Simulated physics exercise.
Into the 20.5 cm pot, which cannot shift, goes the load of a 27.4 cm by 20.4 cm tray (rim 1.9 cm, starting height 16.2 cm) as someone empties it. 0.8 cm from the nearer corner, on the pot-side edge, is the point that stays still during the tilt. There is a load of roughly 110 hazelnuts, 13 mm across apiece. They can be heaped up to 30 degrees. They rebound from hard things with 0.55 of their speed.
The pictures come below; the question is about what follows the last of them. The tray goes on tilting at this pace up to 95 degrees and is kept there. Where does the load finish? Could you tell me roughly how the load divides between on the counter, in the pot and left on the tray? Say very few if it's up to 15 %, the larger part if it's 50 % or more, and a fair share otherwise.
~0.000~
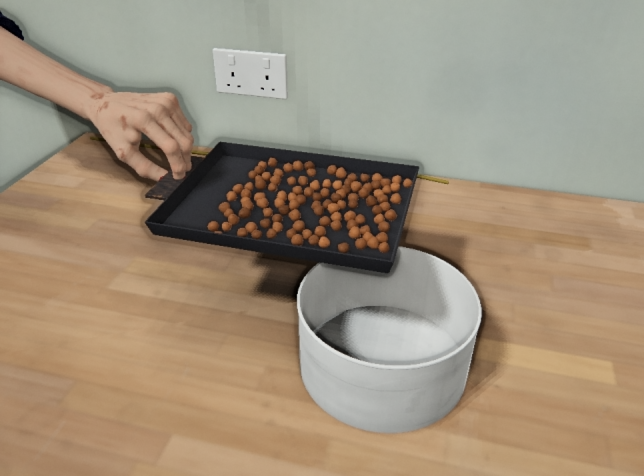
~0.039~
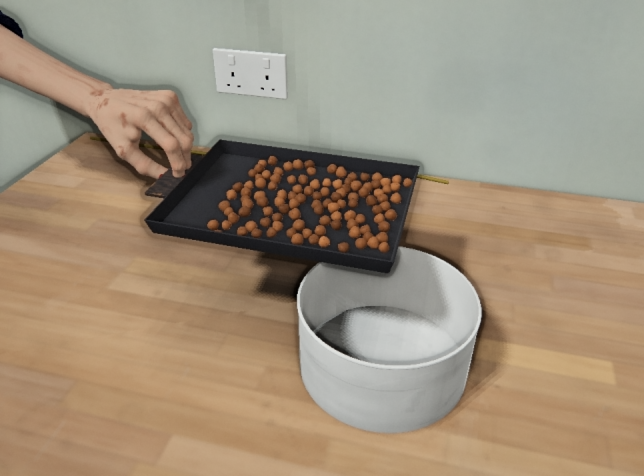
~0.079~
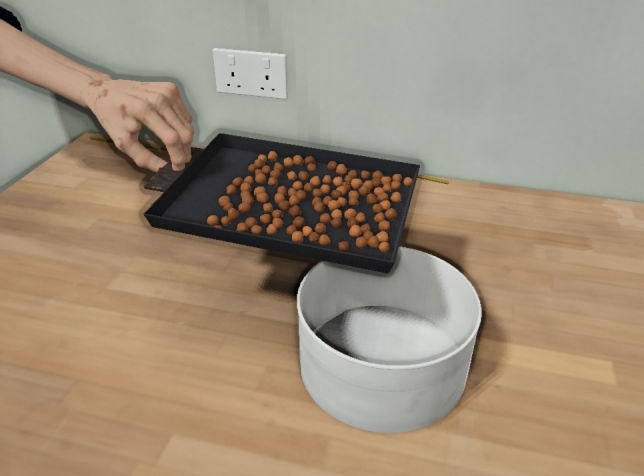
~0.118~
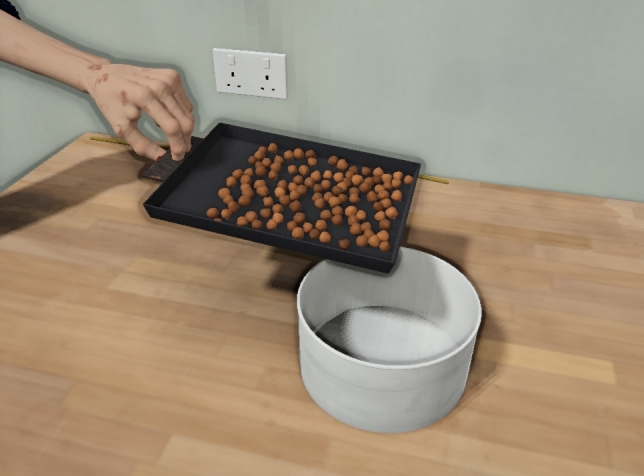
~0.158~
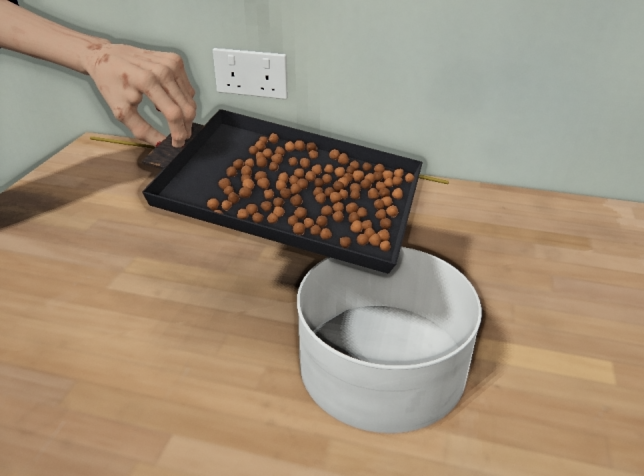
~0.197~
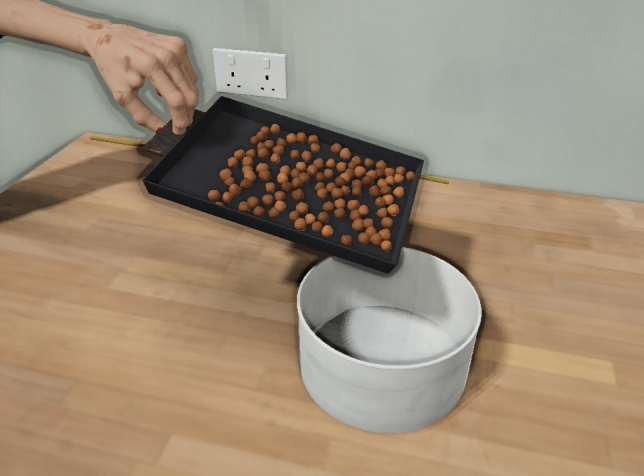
Roughly this. Counter: A fair share; pot: The larger part; tray: Very few.
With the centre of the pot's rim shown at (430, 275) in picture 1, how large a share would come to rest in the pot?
Roughly 90 percent would end up there.
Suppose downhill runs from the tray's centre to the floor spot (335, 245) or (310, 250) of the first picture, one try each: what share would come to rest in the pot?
About 90 per cent on the first try and 70 per cent on the second.
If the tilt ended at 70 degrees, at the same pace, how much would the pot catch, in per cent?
Pot share: About 5 per cent.
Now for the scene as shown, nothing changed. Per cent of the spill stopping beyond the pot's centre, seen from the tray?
About 100 percent of the spill.
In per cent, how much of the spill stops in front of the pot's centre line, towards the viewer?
Share: Roughly 10 %.
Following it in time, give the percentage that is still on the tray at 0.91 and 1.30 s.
Estimates: 90; 10.
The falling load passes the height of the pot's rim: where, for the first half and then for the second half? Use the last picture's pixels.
Roughly (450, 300) to begin with, later roughly (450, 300).
After 0.63 s, tilt 53 degrees; the tray holds 100 %, the pot 0 %.
After 0.91 s, tilt 78 degrees; the tray holds 90 %, the pot 5 %.
After 1.30 s, tilt 95 degrees; the tray holds 10 %, the pot 55 %.
In the end, at 2.5 s, counter 30 %, pot 70 %, tray 0 %.
